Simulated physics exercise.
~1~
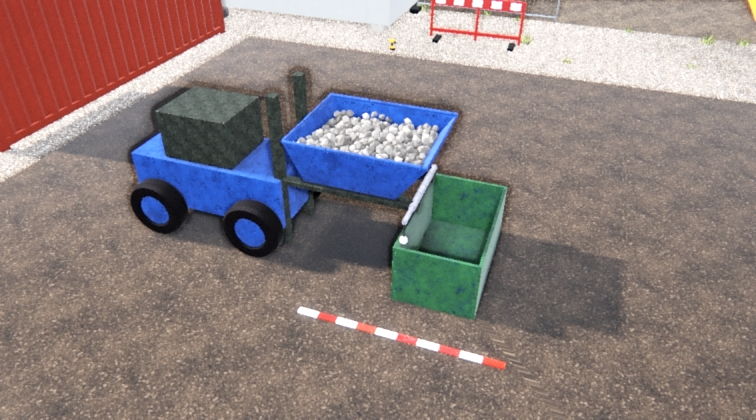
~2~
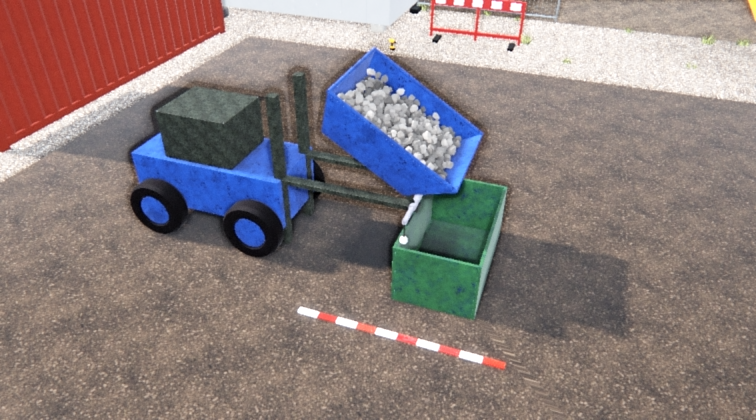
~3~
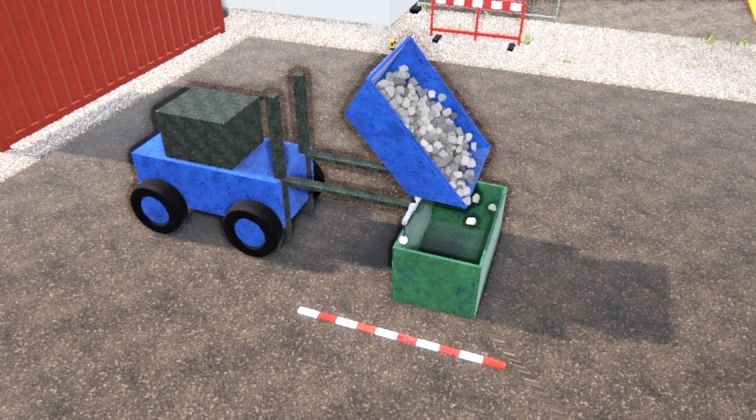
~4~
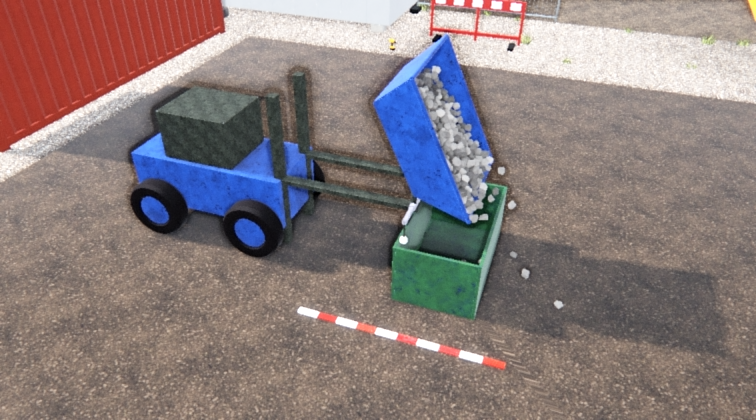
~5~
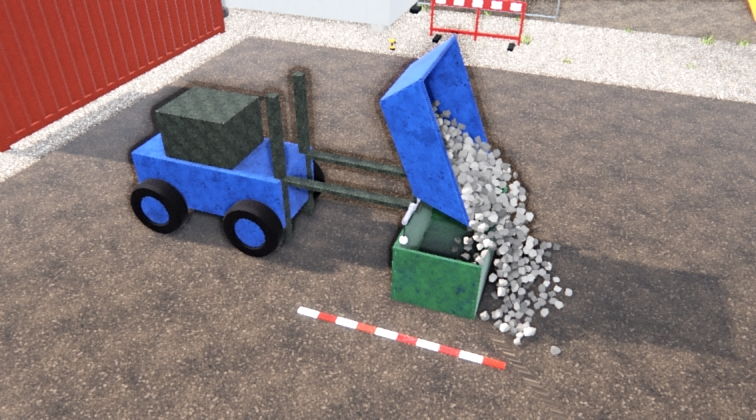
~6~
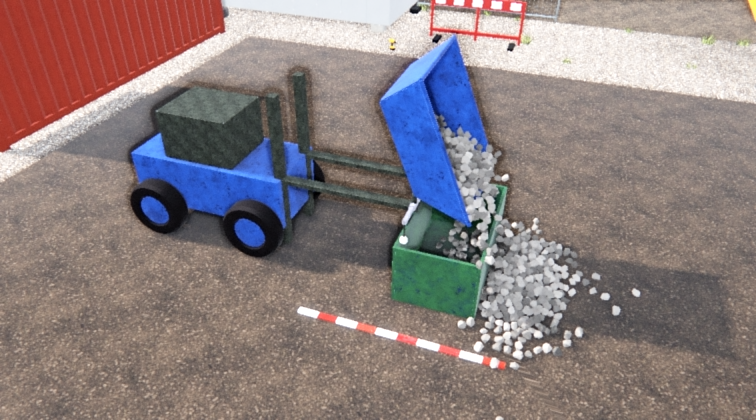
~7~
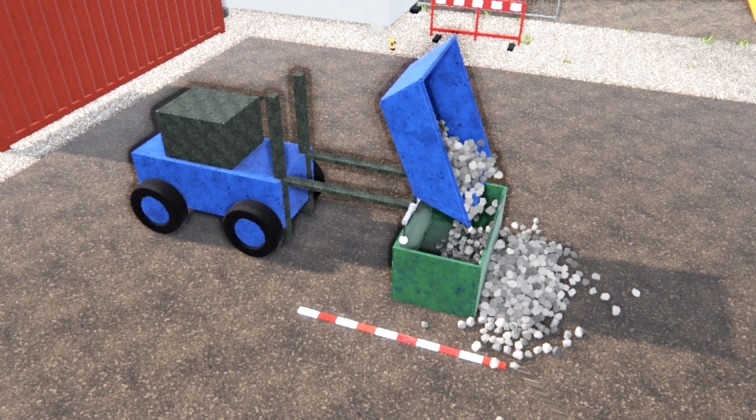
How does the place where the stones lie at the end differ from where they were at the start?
At the start the stones all sit together up in the level blue skip. By the end their bulk is lower and further right, with many heaped on the ground beside the green bin, some inside it and some still in the tipped skip.
